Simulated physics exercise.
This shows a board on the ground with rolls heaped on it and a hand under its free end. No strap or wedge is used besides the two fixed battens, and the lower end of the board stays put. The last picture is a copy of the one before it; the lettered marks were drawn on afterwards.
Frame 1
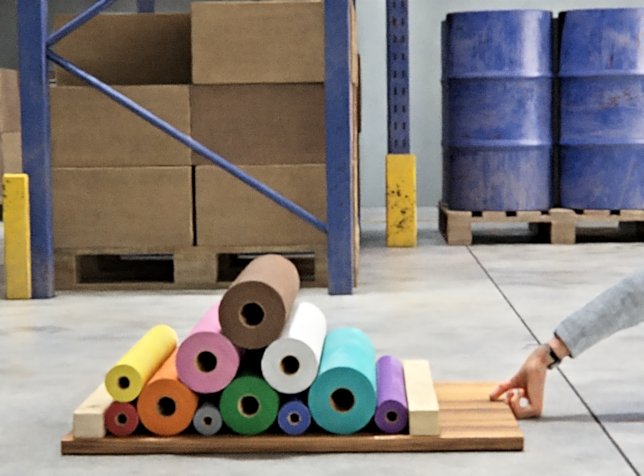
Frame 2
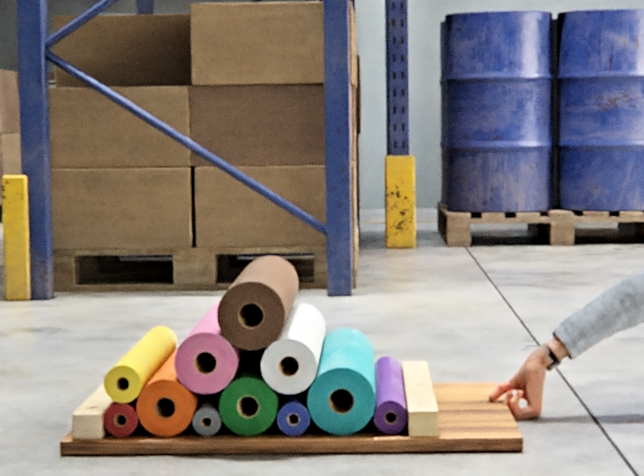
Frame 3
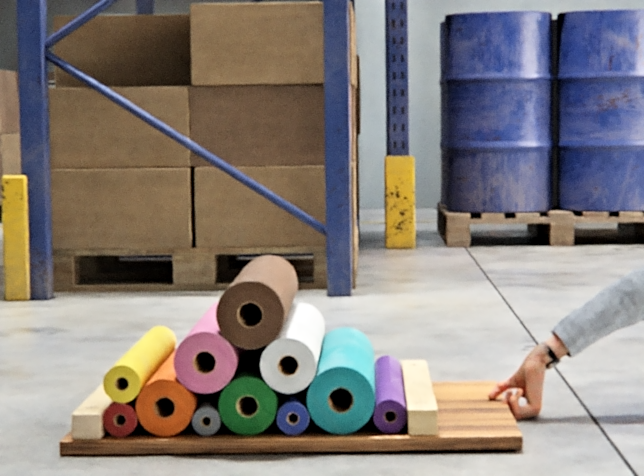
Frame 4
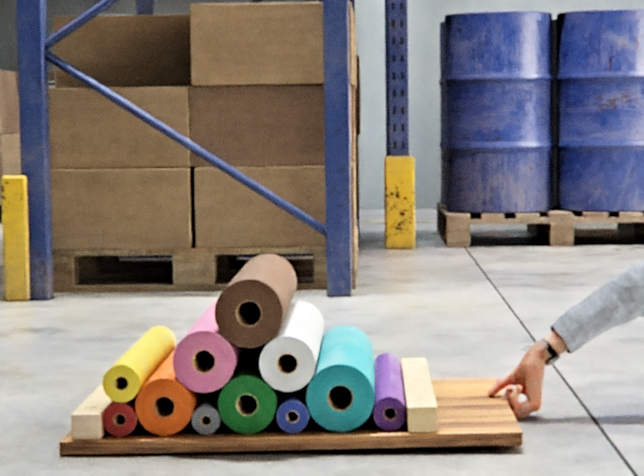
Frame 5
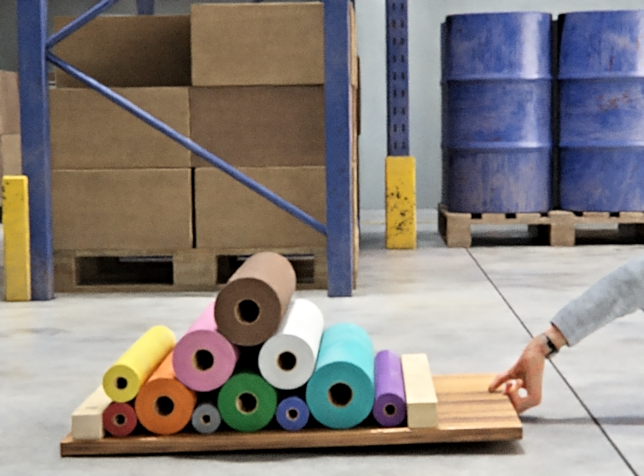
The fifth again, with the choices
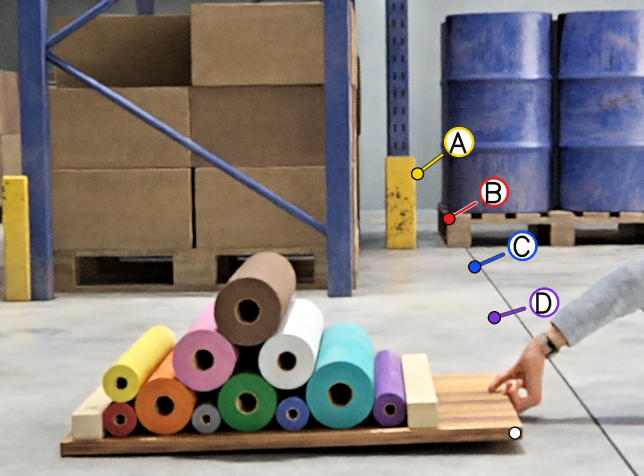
A hand at the right end of a wooden board on the floor barely moves at first, then lifts that end very slightly. The colourful rolls heaped between two pale blocks, with a brown one on top, keep their arrangement, while the shelving, boxes and blue drums behind stay still.
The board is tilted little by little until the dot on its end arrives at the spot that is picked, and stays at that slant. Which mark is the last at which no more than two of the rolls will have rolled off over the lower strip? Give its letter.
No higher than A.
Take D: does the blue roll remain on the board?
Yes, with D.
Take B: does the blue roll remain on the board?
Yes.
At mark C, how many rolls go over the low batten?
With C, one.
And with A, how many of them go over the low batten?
At A the number is one.
On the marked copy, A at (418, 174); B at (449, 219); C at (474, 267); D at (495, 318); the white dot at (515, 433).
With A. Early on, board at 20°.
Further on, board at 37°.
At the end, board at 37°, one over the low batten (yellow).
As for the rest, B one over the low batten (yellow); C one over the low batten (yellow); D one over the low batten (yellow).
